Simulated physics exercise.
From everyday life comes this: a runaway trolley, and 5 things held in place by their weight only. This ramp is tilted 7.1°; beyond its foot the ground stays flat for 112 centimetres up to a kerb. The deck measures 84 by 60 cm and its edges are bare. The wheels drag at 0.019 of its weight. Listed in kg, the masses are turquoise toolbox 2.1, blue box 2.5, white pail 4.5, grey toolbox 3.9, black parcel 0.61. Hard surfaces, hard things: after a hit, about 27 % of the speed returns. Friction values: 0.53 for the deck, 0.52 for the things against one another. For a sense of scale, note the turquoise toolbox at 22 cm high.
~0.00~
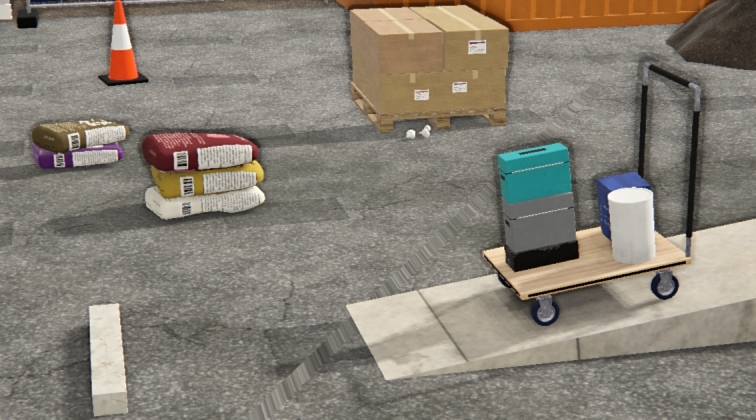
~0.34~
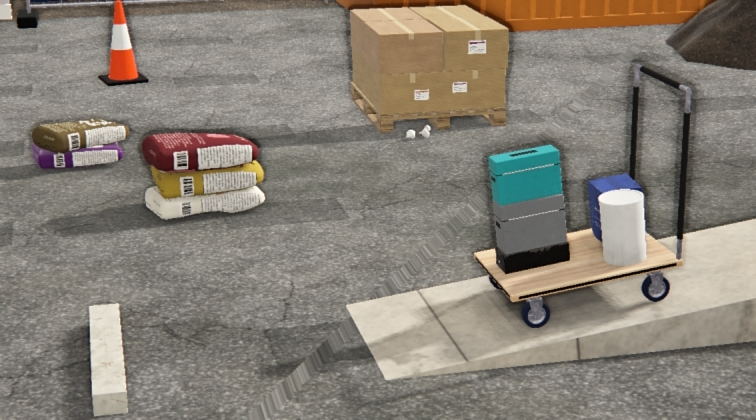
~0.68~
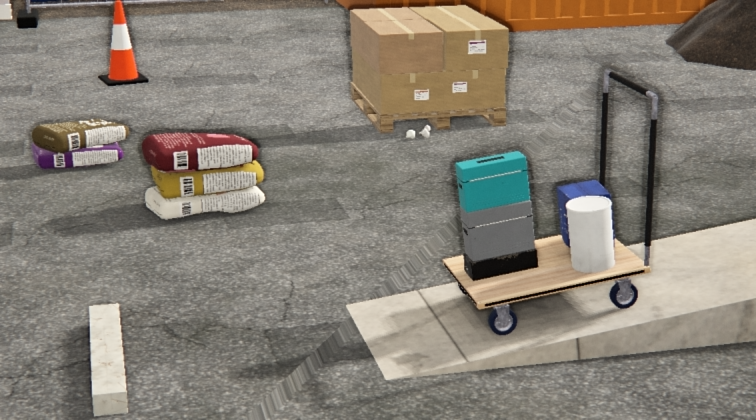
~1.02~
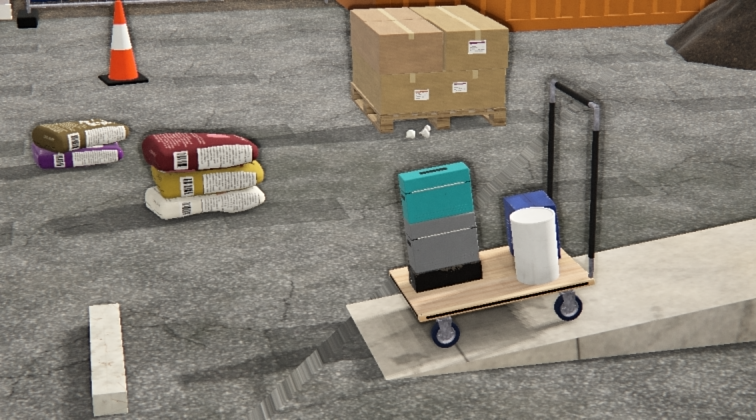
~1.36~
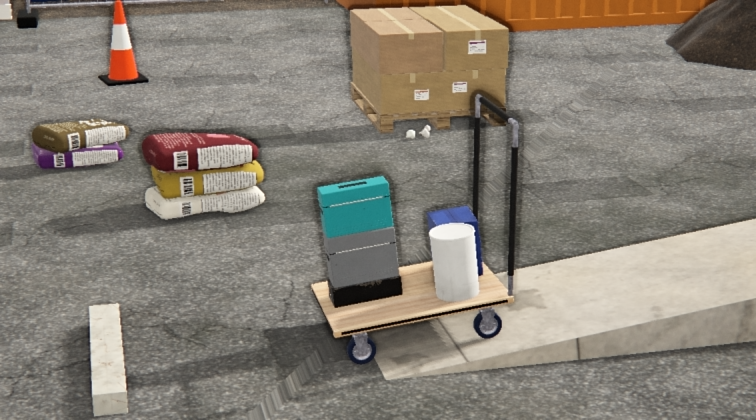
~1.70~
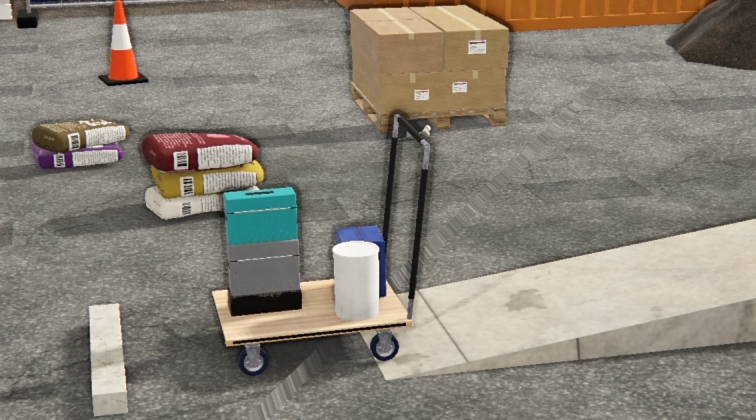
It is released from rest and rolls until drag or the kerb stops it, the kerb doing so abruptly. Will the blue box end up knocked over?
No, still on its bottom.
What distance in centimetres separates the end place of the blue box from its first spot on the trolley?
About 16 cm.
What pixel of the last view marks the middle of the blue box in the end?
End position: Roughly (221, 276).
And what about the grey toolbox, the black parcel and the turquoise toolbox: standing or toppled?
Well, the grey toolbox tumbles down, the black parcel tumbles down, and the turquoise toolbox tumbles down.
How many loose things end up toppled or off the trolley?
The count comes out at 3.
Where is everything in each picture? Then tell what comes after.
In the first frame, 183 cm to the kerb; turquoise toolbox (535, 173).
In the second frame, 179 cm to the kerb; grey toolbox (530, 221); black parcel (532, 253).
In the third frame, 163 cm to the kerb; turquoise toolbox (493, 182); white pail (591, 234).
In the fourth frame, 135 cm to the kerb; grey toolbox (442, 239); black parcel (445, 272).
In the fifth frame, 96 cm to the kerb; turquoise toolbox (355, 207); white pail (455, 262).
In the sixth frame, 49 cm to the kerb; grey toolbox (263, 264).
Around 2.40 s, trolley at the kerb; turquoise toolbox now off the trolley; blue box shifted 16 cm near (221, 276); grey toolbox tipped 12° against what carries it.
Around 3.20 s, trolley at the kerb; grey toolbox and black parcel now off the trolley; blue box shifted 16 cm near (221, 276); white pail shifted 15 cm.
Finally (4.6 s), off the trolley and tipped over, turquoise toolbox, grey toolbox and black parcel; not toppled but over 10 cm from the start, blue box and white pail. Final places as that camera would see them, blue box near (221, 276).
